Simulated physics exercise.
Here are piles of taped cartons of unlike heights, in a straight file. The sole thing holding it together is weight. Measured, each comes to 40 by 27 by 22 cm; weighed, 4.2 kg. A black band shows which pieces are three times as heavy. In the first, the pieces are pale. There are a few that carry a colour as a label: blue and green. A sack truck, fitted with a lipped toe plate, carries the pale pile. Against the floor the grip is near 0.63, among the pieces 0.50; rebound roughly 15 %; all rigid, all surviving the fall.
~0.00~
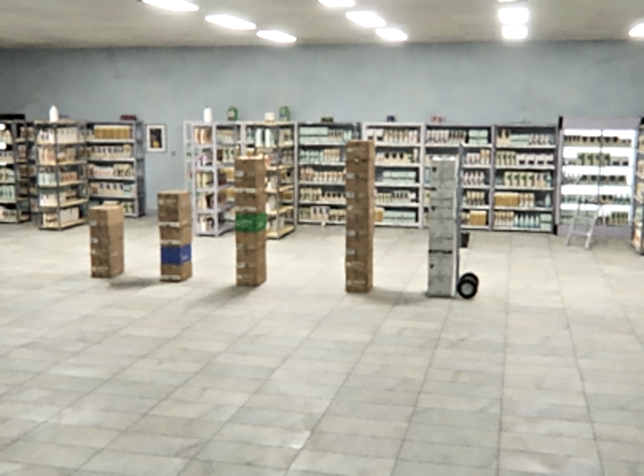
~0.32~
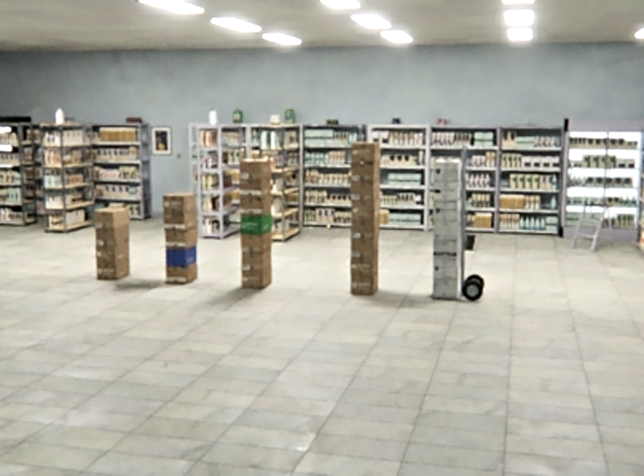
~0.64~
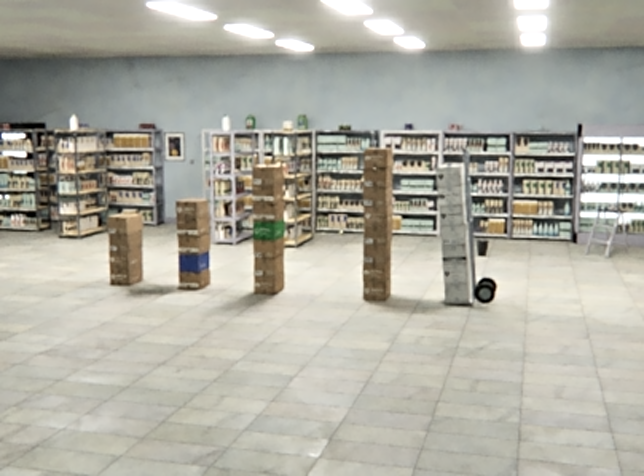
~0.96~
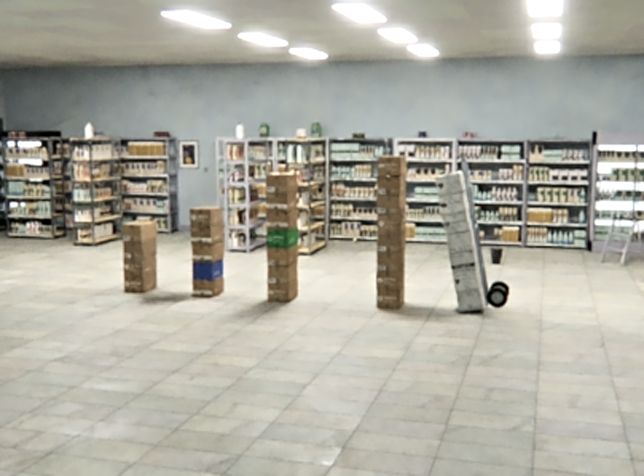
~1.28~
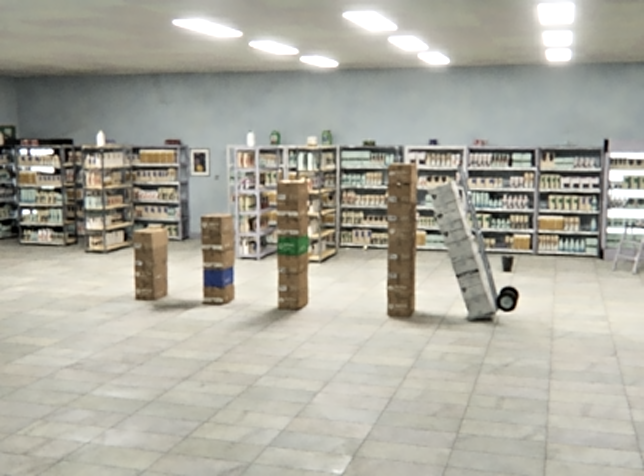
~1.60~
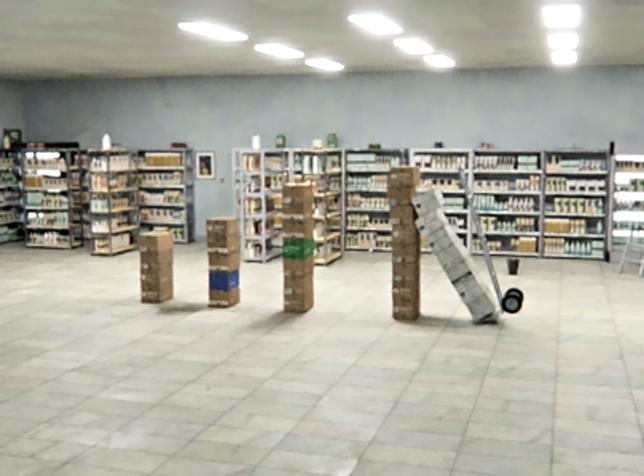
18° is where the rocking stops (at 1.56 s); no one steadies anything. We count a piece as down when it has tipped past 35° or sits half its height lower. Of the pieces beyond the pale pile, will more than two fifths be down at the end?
Yes.
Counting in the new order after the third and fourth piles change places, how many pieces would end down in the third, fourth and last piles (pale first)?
Down per pile: Third 5, fourth 6, last 3.
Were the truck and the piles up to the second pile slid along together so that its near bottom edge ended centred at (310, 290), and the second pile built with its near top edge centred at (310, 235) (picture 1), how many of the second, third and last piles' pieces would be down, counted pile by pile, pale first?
The tally would be second 0, then third 0, then last 0.
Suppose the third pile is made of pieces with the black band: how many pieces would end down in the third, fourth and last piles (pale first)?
Then the third pile would have 5 down, the fourth 5, and the last 4.
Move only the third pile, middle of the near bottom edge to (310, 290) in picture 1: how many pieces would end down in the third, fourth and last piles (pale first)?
The third pile ends with 6 down, the fourth with 4, the last with 3.
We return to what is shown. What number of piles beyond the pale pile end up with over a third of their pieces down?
That comes to 4.
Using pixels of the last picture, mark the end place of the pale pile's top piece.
The top pale piece ends up roughly at (333, 258).
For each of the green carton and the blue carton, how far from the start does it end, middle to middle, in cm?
The green one ends around 110 cm from its start and the blue one around 40 cm.
Around 2.18 s, 7 of the pale pile down; none of the 24 other cartons down, 8 disturbed.
Around 2.70 s, 7 of the pale pile down; 8 of the 24 other cartons down; green carton tipped 19°.
Around 3.54 s, 7 of the pale pile down; 19 of the 24 other cartons down; blue carton tipped 65°, 16 cm lower; green carton tipped 64°, 38 cm lower.
Finally (5.0 s), 7 of the pale pile down; 23 of the 24 other cartons down; green carton tipped 70°, 38 cm lower; blue carton tipped 70°, 16 cm lower. That is 96 per cent. Seen by the last camera, middles, green carton near (218, 274), blue carton near (197, 289).
